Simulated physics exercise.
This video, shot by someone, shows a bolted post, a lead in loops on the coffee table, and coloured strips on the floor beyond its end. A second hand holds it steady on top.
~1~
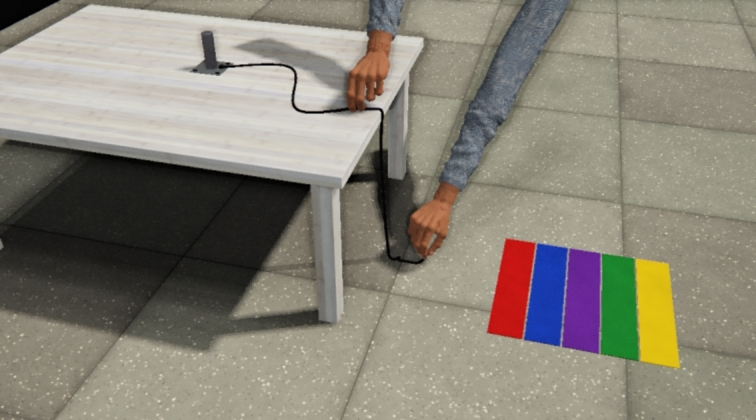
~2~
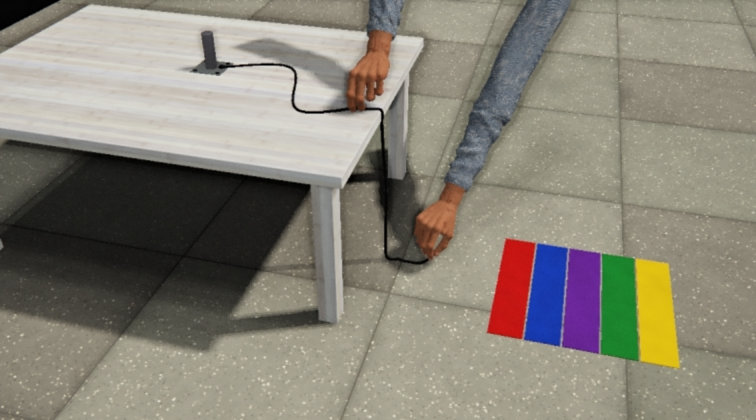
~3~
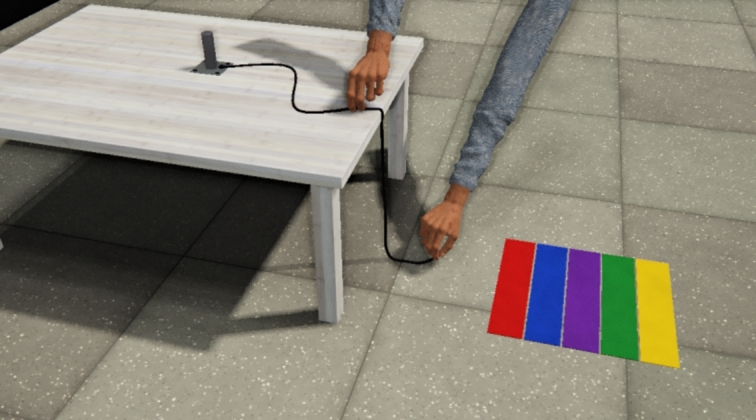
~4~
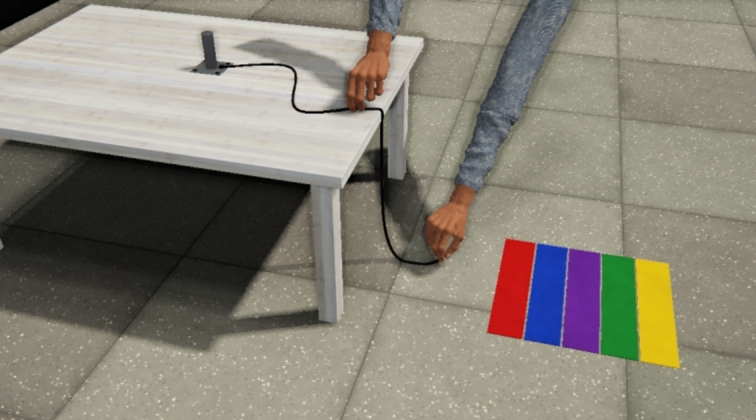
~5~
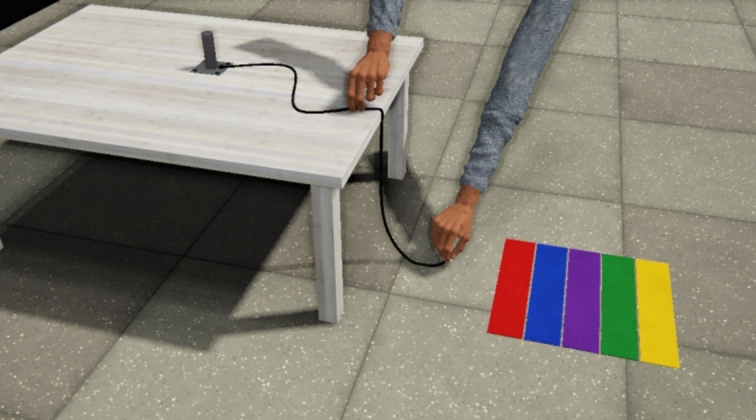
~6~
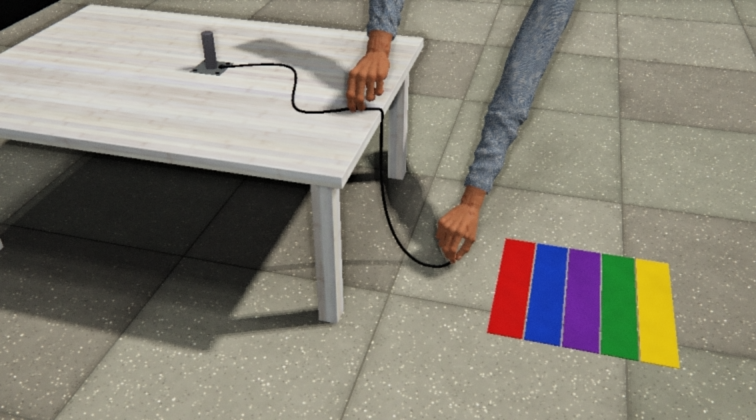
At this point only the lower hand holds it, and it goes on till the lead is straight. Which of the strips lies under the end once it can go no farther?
The green one.
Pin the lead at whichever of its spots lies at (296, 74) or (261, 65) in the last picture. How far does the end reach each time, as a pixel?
In order: Close to (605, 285) and close to (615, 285).
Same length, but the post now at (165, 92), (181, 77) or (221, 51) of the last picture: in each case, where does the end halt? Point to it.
Somewhere near (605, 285), (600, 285) and (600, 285), in that order.
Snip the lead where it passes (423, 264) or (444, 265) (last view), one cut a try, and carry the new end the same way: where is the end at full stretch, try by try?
Estimated pixels: (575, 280) then (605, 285).
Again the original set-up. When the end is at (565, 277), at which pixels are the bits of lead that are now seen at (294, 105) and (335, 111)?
One is near (361, 99), the other near (390, 127).
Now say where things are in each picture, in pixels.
The first frame shows end (427, 254); red (508, 316); blue (544, 323); purple (582, 330); green (619, 337); yellow (658, 344).
The second frame shows end (433, 255); lead through (255, 65) (296, 82) (304, 112) (382, 116) (386, 185) (386, 246).
The third frame shows end (438, 256).
The fourth frame shows end (444, 257); lead through (255, 65) (296, 82) (304, 112) (382, 116) (382, 185) (390, 246).
The fifth frame shows end (450, 258).
The sixth frame shows end (455, 259); lead through (255, 65) (296, 82) (304, 112) (382, 116) (382, 184) (400, 246).
A little later, end near (565, 277); over blue.
Next, end near (602, 283); over purple.
When it is tight, end near (624, 287); over green. It gets as far as the green strip.
